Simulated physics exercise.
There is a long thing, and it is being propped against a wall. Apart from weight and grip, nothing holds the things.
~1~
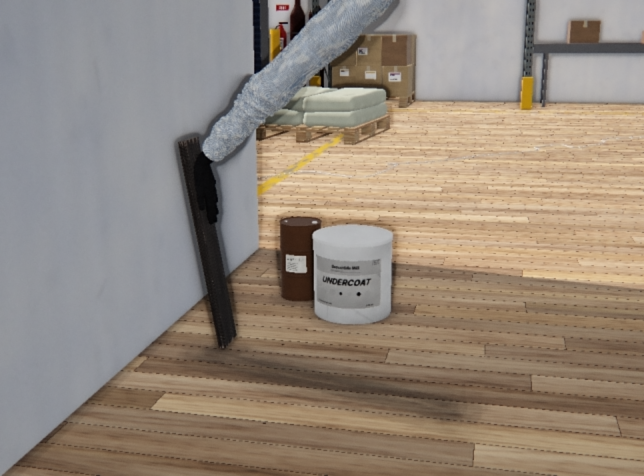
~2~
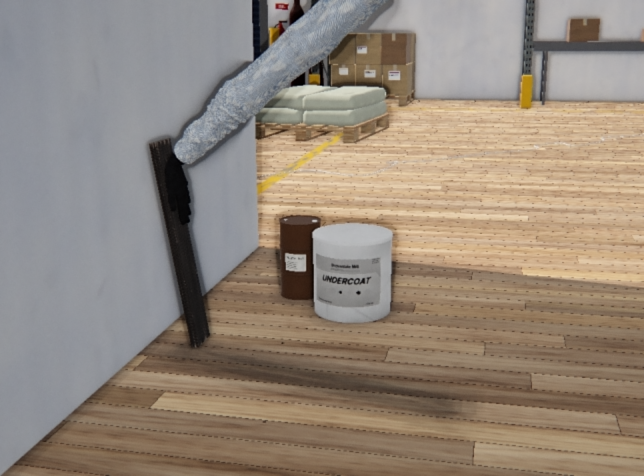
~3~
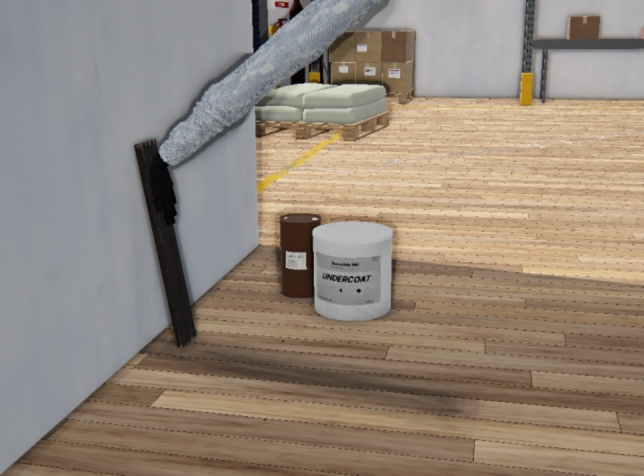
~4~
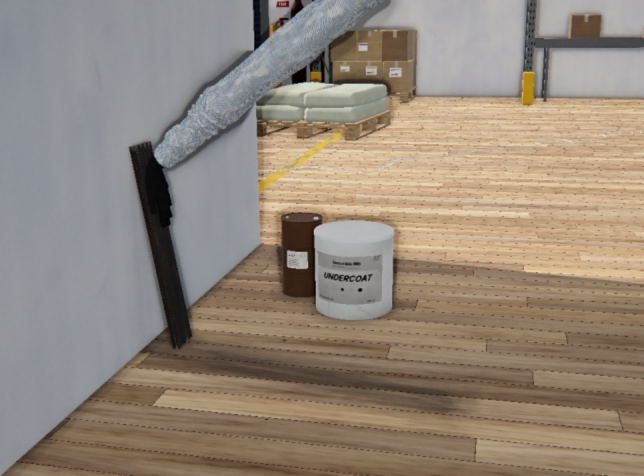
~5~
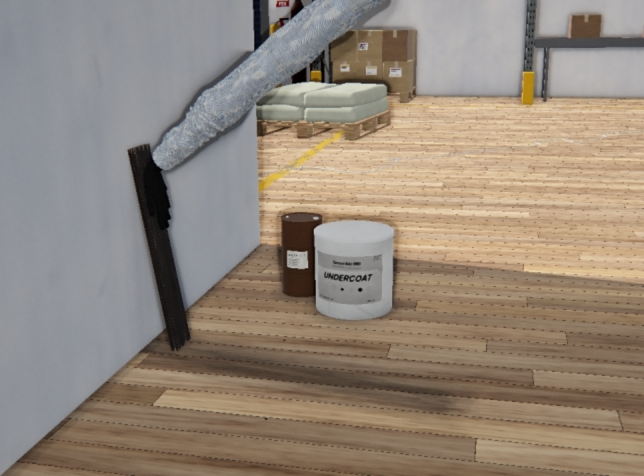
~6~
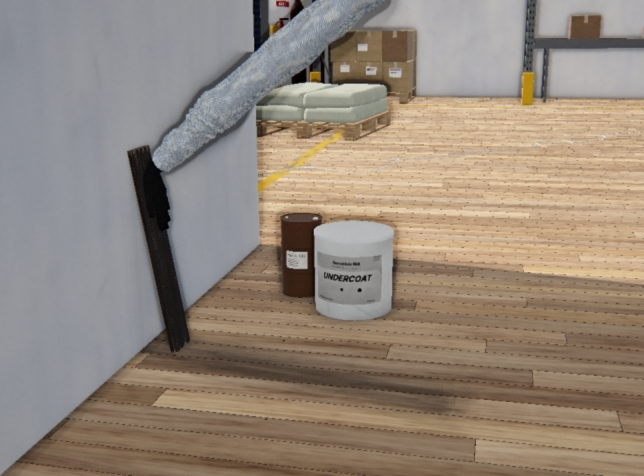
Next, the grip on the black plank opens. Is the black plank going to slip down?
No, it stays leaning.
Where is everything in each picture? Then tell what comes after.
The first frame shows on its way; black plank (209, 243); brown canister (301, 258).
The second frame shows on its way; black plank (181, 244); brown canister (301, 257).
The third frame shows on its way; black plank (167, 245); brown canister (301, 255).
The fourth frame shows on its way; black plank (162, 246); brown canister (302, 254).
The fifth frame shows propped up under the hand; black plank (160, 249); brown canister (302, 254).
The sixth frame shows propped up under the hand; black plank (160, 250); brown canister (302, 254).
Then, 0.40 s later than the last frame, all is still.
Then, 0.90 s later than the last frame, black plank resting near (160, 250).
When it is over, all 3 as before. End places, in pixels of the last picture, black plank near (160, 250). The plank holds.
